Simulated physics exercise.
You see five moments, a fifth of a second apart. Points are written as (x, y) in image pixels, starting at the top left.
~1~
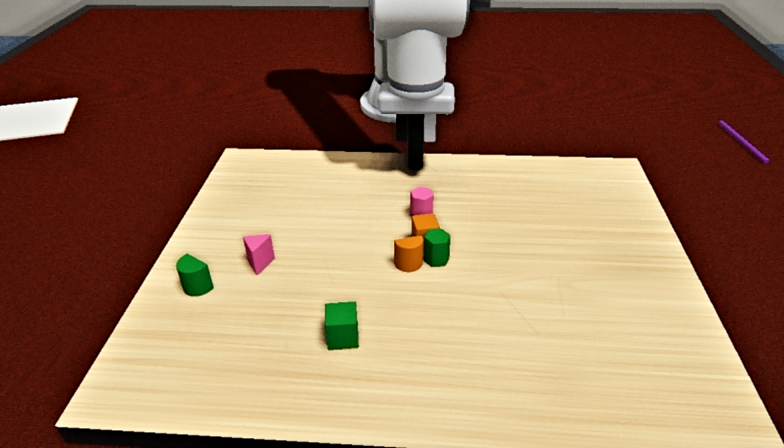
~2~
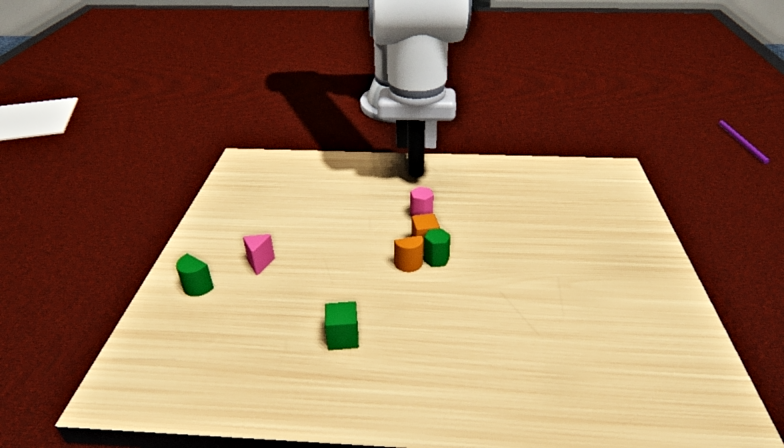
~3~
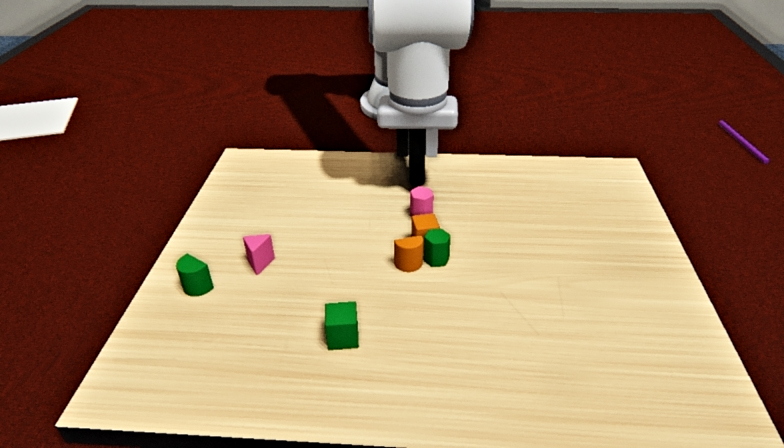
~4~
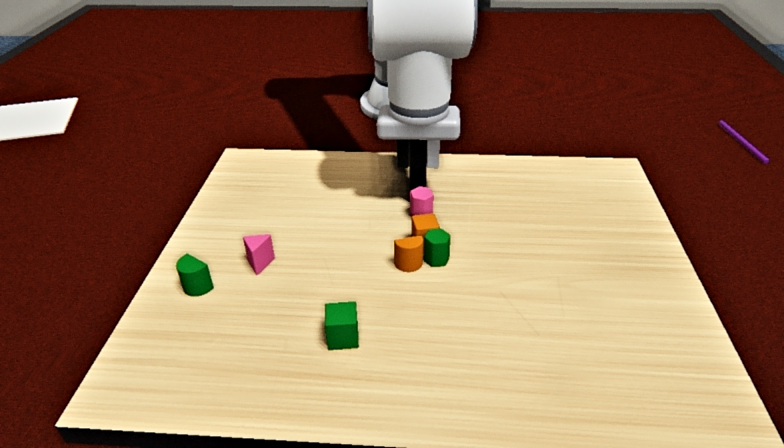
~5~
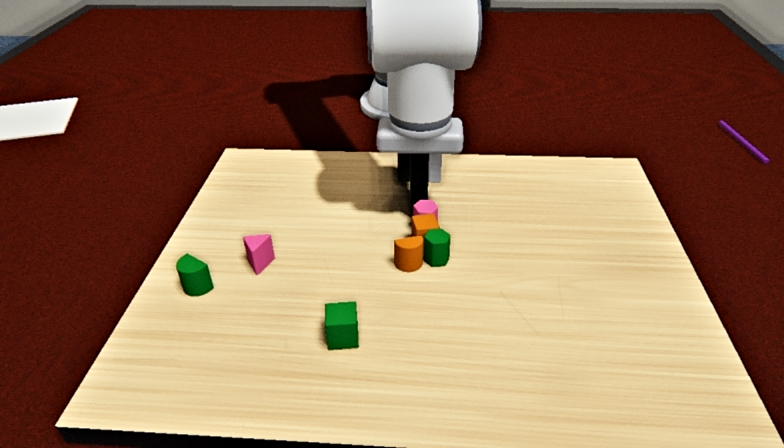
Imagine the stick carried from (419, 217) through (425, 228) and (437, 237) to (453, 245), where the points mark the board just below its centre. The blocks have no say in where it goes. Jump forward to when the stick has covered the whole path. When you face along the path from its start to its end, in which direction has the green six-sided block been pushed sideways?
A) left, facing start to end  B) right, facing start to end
B (right, facing start to end)
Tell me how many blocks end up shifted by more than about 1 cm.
The answer is three or more blocks, counting only moves over 1 cm.
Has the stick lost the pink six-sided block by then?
Short answer: No.
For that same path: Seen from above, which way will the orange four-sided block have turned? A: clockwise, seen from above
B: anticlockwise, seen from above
A
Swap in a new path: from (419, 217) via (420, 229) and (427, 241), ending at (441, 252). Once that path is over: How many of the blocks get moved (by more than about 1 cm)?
I expect three or more blocks to be moved by more than 1 cm.
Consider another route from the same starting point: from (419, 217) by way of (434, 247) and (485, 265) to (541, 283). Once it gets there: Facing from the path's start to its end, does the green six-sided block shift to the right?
In short: Yes.
On the path given first. Halfway along, stick at (431, 225); orange half-round block at (410, 244), turned 30° clockwise; orange four-sided block at (439, 237), turned 30° clockwise; pink six-sided block at (442, 221), turned 20° anticlockwise; green six-sided block at (440, 253), turned 25° clockwise.
At the end, stick at (454, 236); orange half-round block at (410, 244), turned 35° clockwise; orange four-sided block at (448, 245), turned 55° clockwise; pink six-sided block at (464, 233); green six-sided block at (439, 261), turned 50° clockwise.
